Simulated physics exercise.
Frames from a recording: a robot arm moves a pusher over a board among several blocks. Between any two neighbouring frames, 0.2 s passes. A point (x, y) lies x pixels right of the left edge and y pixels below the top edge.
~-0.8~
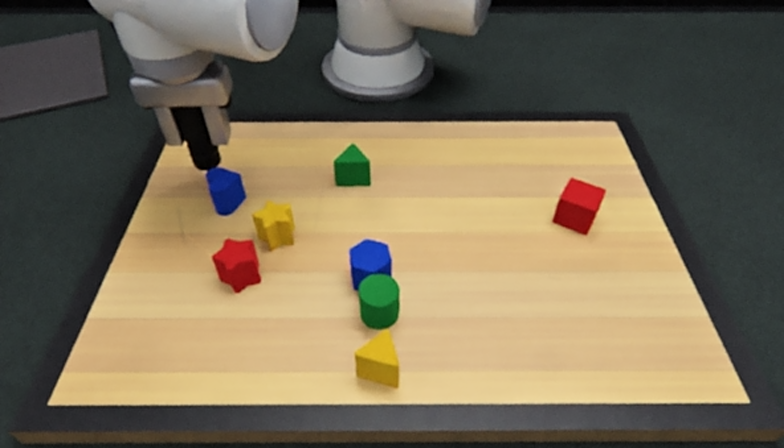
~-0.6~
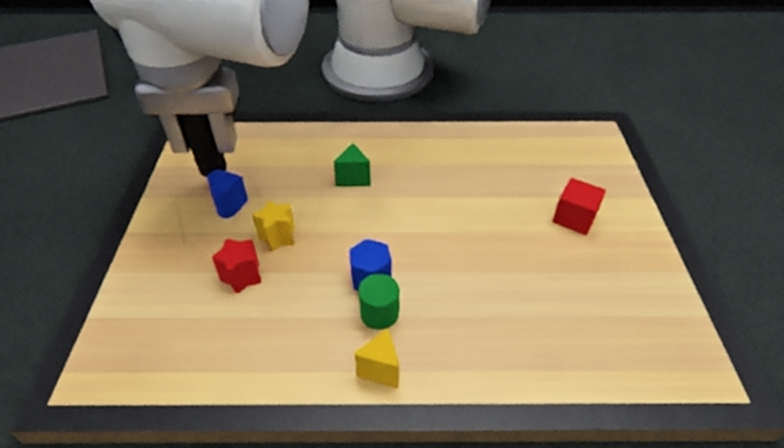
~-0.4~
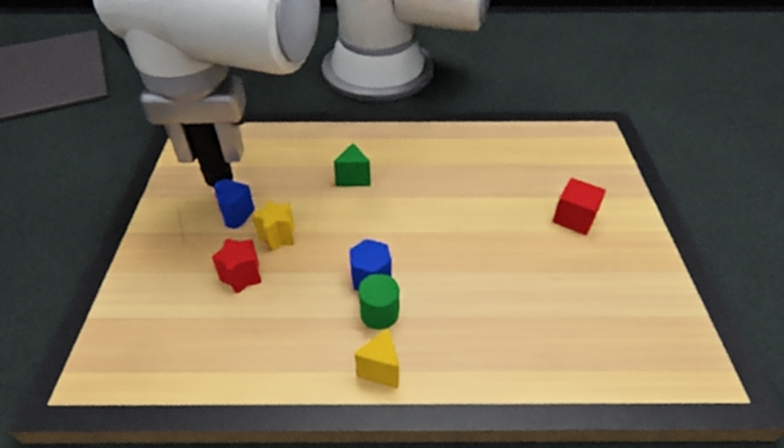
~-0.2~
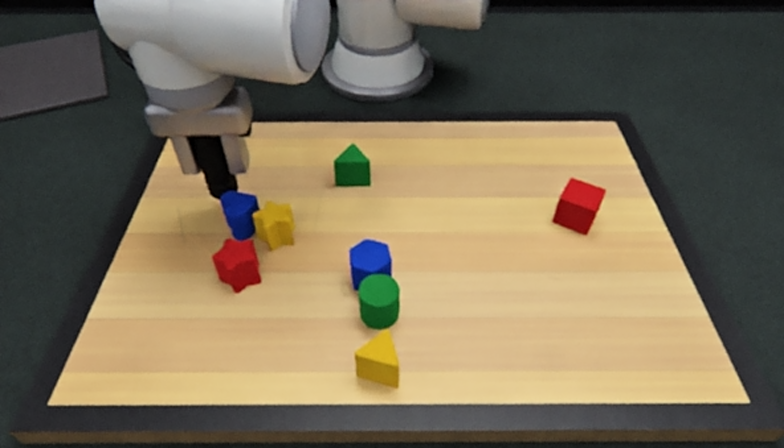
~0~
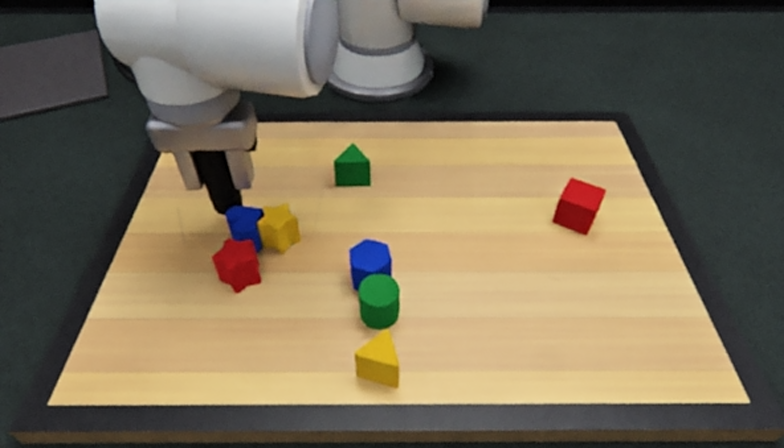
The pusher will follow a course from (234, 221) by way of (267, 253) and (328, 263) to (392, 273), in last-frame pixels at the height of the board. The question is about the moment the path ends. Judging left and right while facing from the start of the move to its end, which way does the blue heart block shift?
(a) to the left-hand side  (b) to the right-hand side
b.
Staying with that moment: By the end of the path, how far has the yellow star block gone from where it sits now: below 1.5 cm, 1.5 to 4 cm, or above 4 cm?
Past 4 cm.
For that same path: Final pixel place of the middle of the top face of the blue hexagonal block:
My best guess is (421, 270).
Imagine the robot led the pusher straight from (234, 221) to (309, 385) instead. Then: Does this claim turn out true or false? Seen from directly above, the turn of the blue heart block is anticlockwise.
It is true.
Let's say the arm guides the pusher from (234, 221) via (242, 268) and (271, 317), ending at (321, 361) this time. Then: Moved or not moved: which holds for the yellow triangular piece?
Left where it is.
On the path given first. One third of the way, pusher (264, 238); red star block (238, 256), turned 35° clockwise; blue heart block (283, 246), turned 40° anticlockwise; yellow star block (299, 221), turned 65° anticlockwise.
Two thirds of the way, pusher (327, 248); red star block (238, 256), turned 35° clockwise; blue heart block (313, 263); yellow star block (331, 217).
At the end, pusher (392, 258); red star block (238, 256), turned 35° clockwise; blue heart block (314, 263); yellow star block (332, 217), turned 170° anticlockwise; blue hexagonal block (421, 270), turned 30° clockwise.
